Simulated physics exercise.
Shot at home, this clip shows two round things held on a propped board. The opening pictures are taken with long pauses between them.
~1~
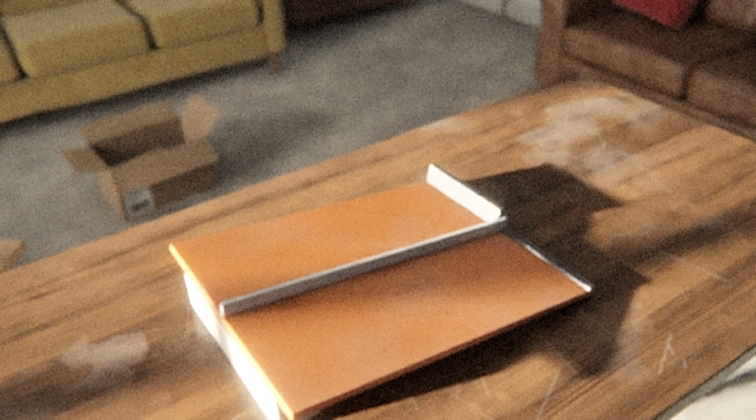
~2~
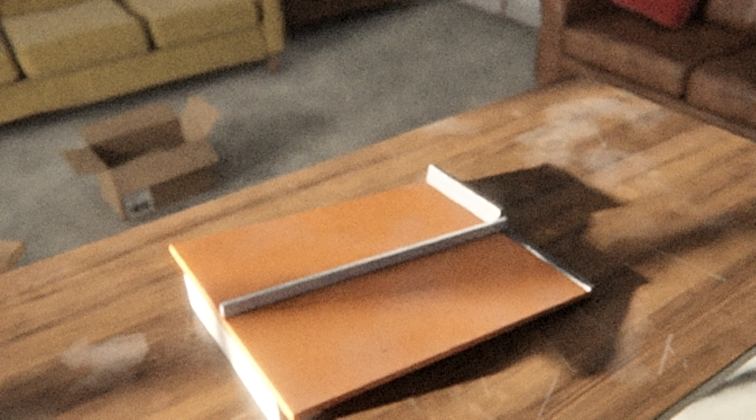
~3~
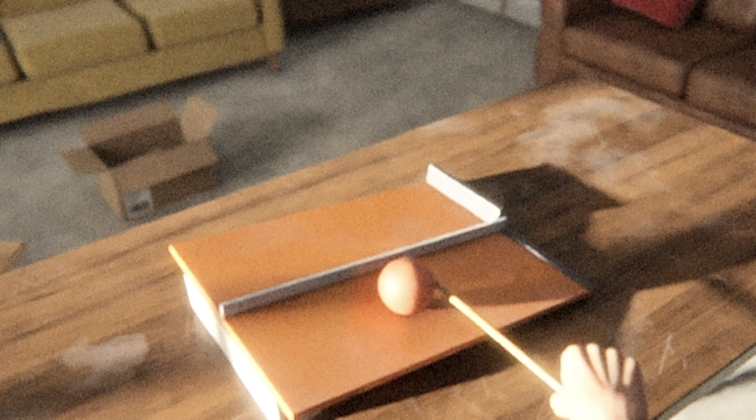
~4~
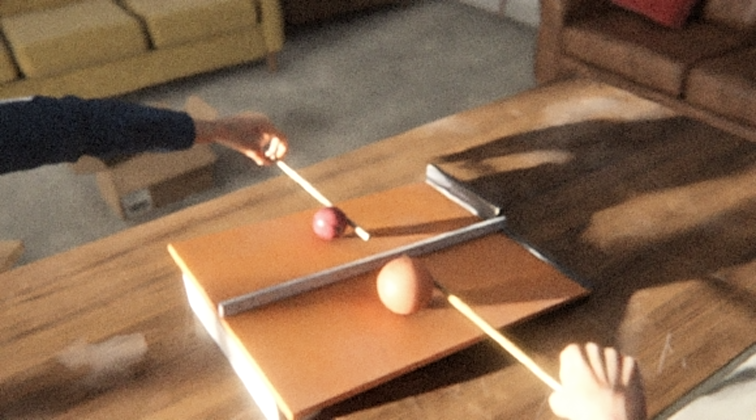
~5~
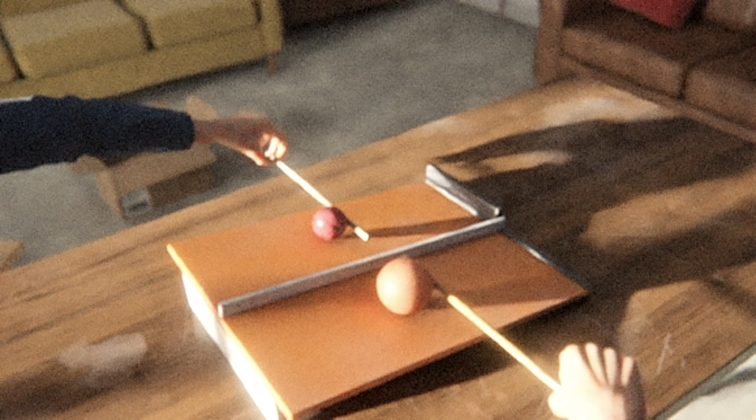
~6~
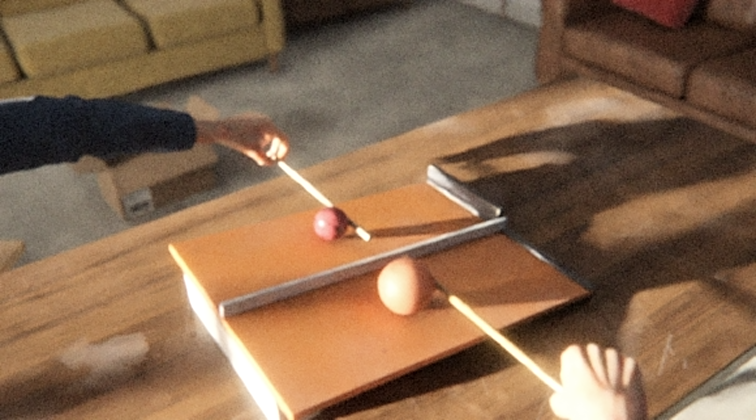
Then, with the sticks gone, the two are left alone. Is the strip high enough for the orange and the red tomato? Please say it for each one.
In the end looks like the orange will keep going past the strip; looks like the red tomato will halt at the strip.
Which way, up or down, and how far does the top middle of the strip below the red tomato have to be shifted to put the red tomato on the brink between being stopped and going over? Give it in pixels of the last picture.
Move it down some 12 pixels and it switches.
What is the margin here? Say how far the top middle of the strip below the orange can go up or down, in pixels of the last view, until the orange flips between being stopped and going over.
The switch comes 4 pixels further up.
Then, 0.60 s past the last view, orange rolling on the board near (483, 261); red tomato rolling on the board near (399, 207).
Then, 1.06 s past the last view, orange off the board near (602, 220); red tomato rolling on the board near (448, 194).
Finally, the orange goes over the end; the red tomato is held by the strip, near (450, 193).
